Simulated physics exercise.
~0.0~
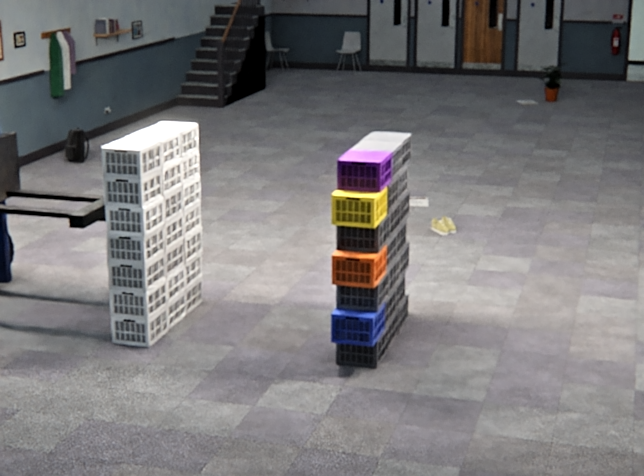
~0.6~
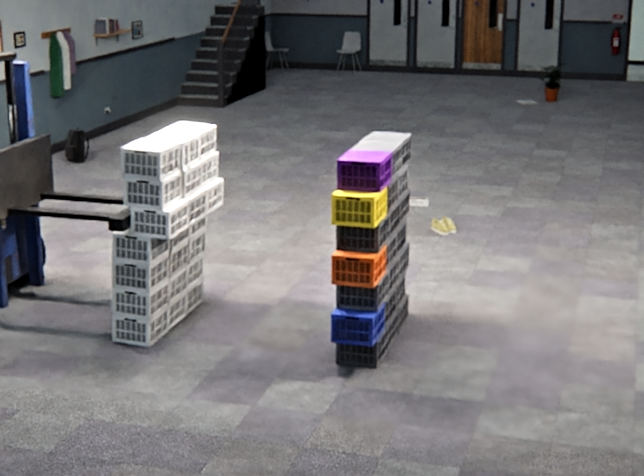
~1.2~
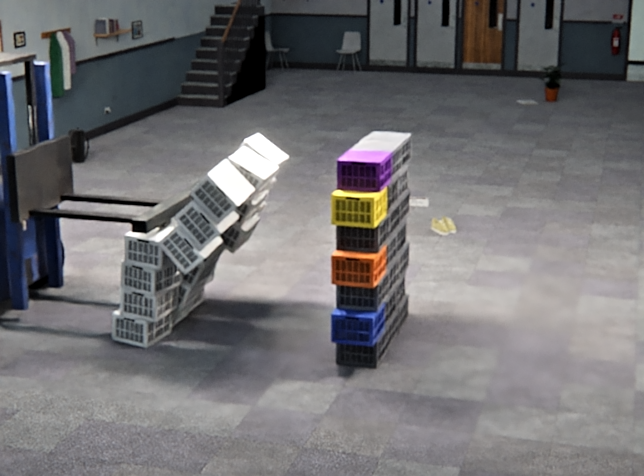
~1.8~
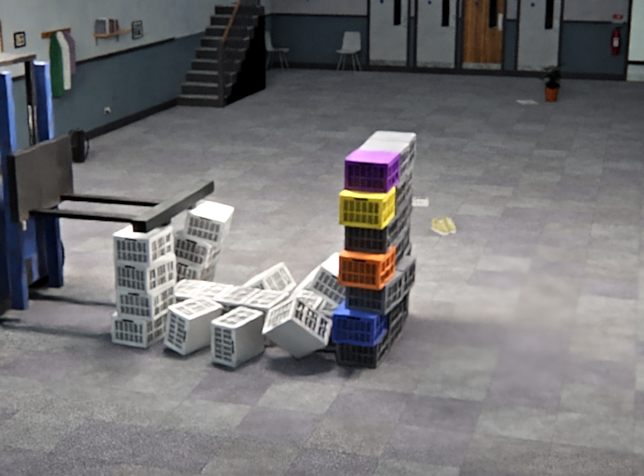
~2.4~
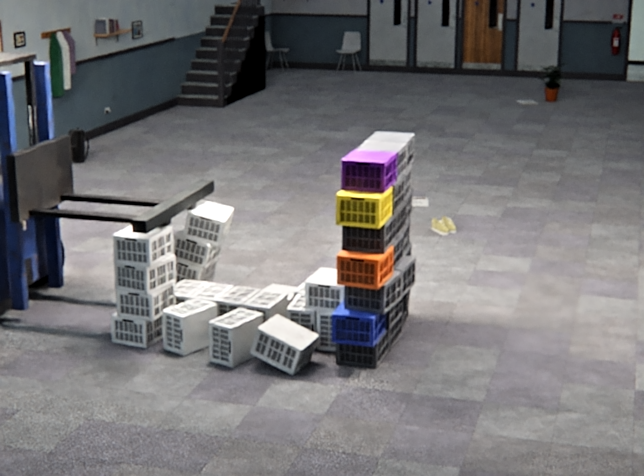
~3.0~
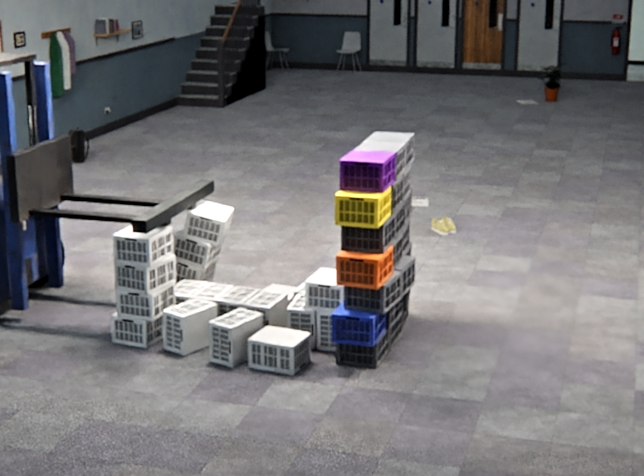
A thin wall of pale crates stands left of a darker wall marked with purple, yellow, orange and blue crates, on the grey floor of a large hall with stairs behind, seen from slightly above by a still camera. From the left, a blue lift truck pushes a dark level beam rightward into the pale wall. The upper crates slide, then lean and topple right. They tumble into the aisle and against the second wall, shifting its upper part slightly. The beam halts as the last crates settle. Some pale crates remain stacked, and the purple crate stays up.
